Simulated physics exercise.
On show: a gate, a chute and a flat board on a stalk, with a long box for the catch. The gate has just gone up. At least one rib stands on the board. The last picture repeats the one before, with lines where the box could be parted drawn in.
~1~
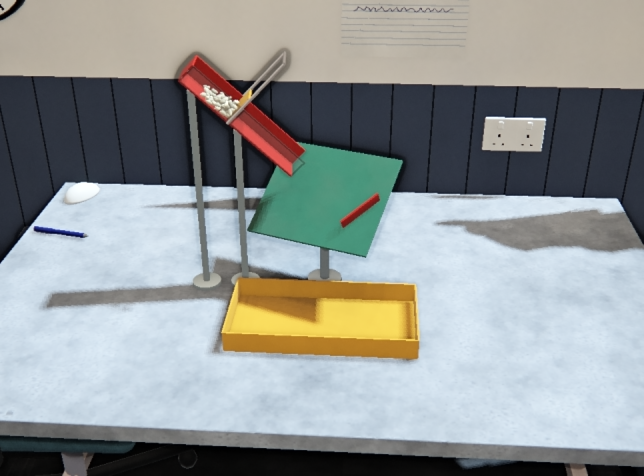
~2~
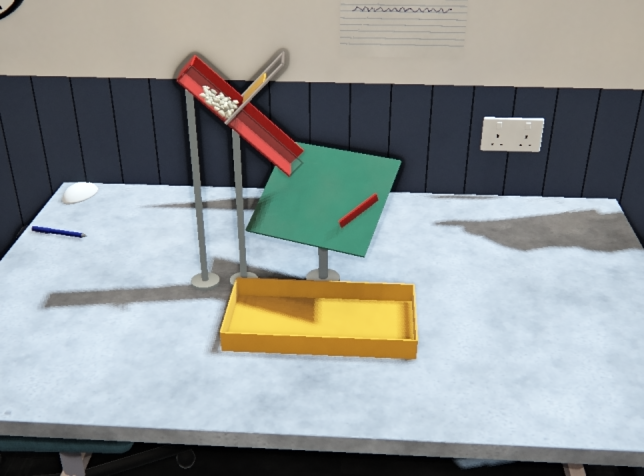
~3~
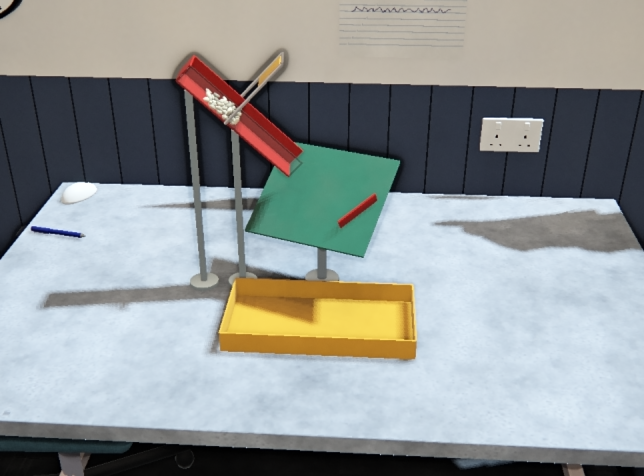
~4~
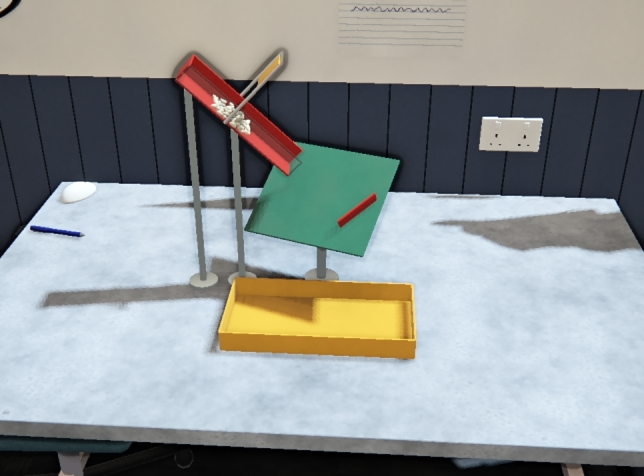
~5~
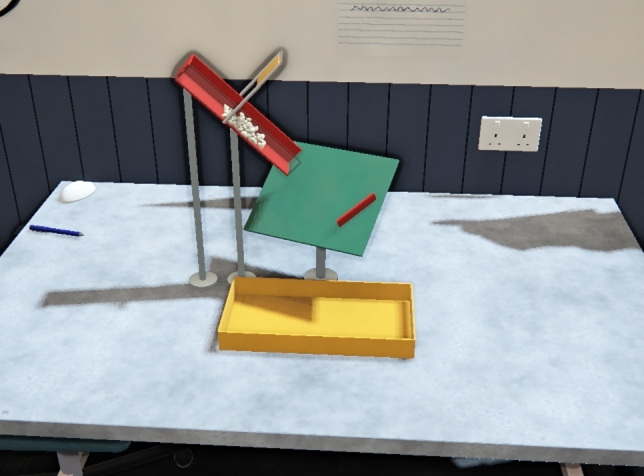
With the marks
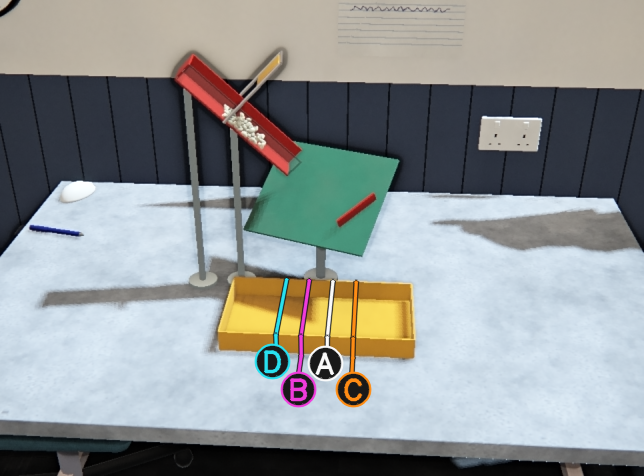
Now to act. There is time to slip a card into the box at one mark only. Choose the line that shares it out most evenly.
Take B.
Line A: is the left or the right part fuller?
Left.
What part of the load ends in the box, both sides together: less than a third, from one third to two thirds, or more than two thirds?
About that: More than two thirds.
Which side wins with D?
Right.
On the marked copy, line A crosses the front rim at (327, 336); line B crosses the front rim at (301, 335); line C crosses the front rim at (353, 337); line D crosses the front rim at (275, 334).
For line A, of what is caught, most on the left of the divider, a small part on the right.
For line B, of what is caught, about a third on the left of the divider, about two thirds on the right.
For line C, of what is caught, all on the left of the divider, none on the right.
For line D, of what is caught, a small part on the left of the divider, most on the right.
